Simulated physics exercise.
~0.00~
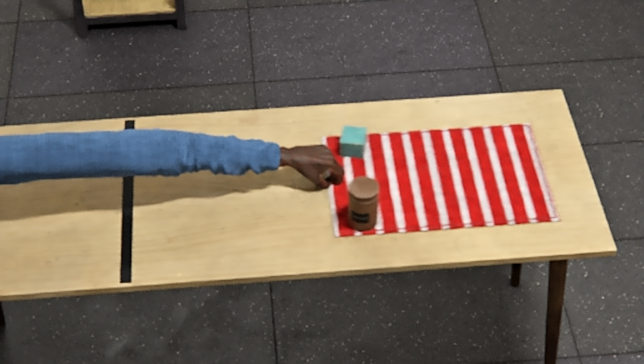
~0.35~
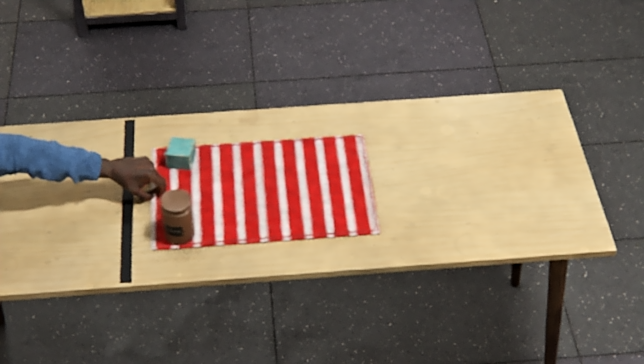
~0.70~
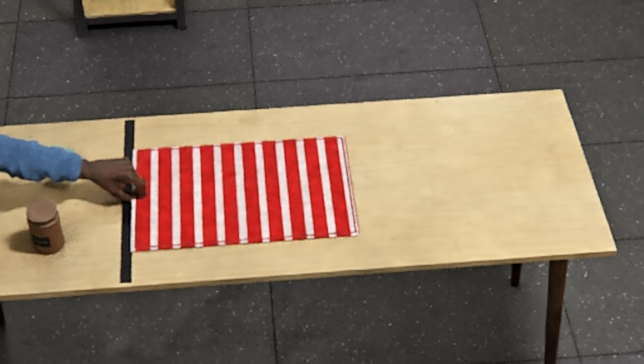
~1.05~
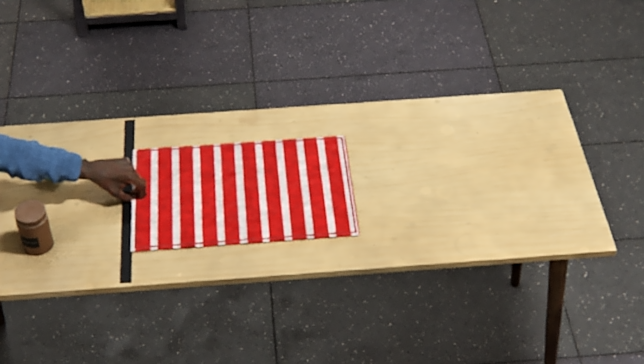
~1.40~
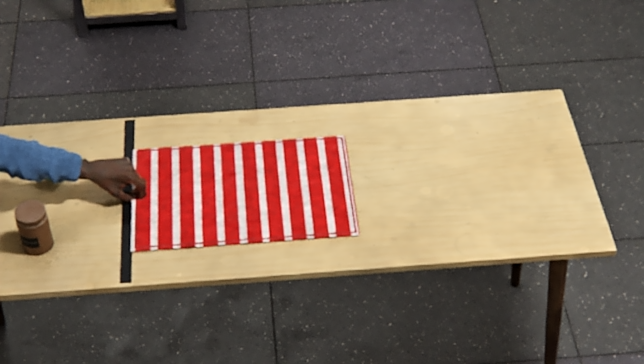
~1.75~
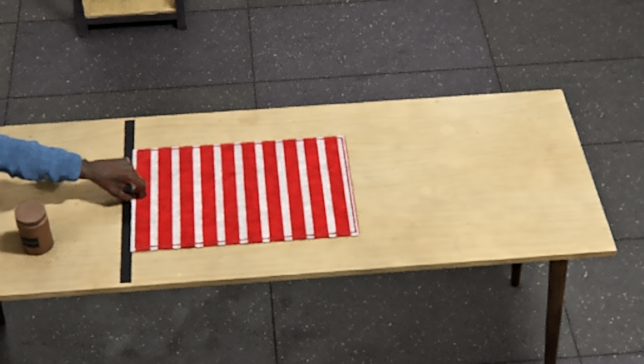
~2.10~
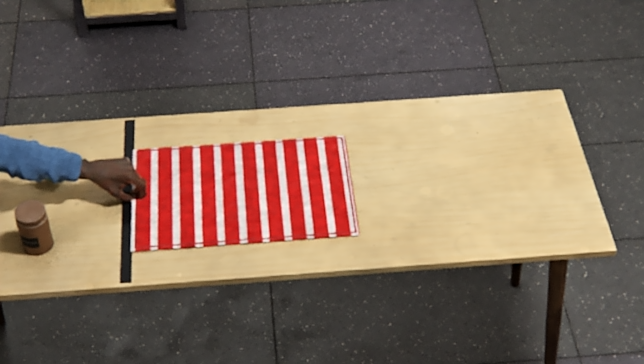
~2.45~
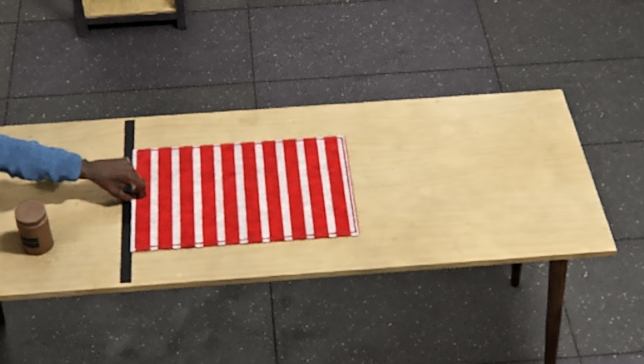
On a pale wooden table, a hand dragged a red and white striped cloth left with a turquoise block and brown jar aboard, stopping at the black tape; the block shot out of sight and the jar slid off, ending upright beyond the tape.
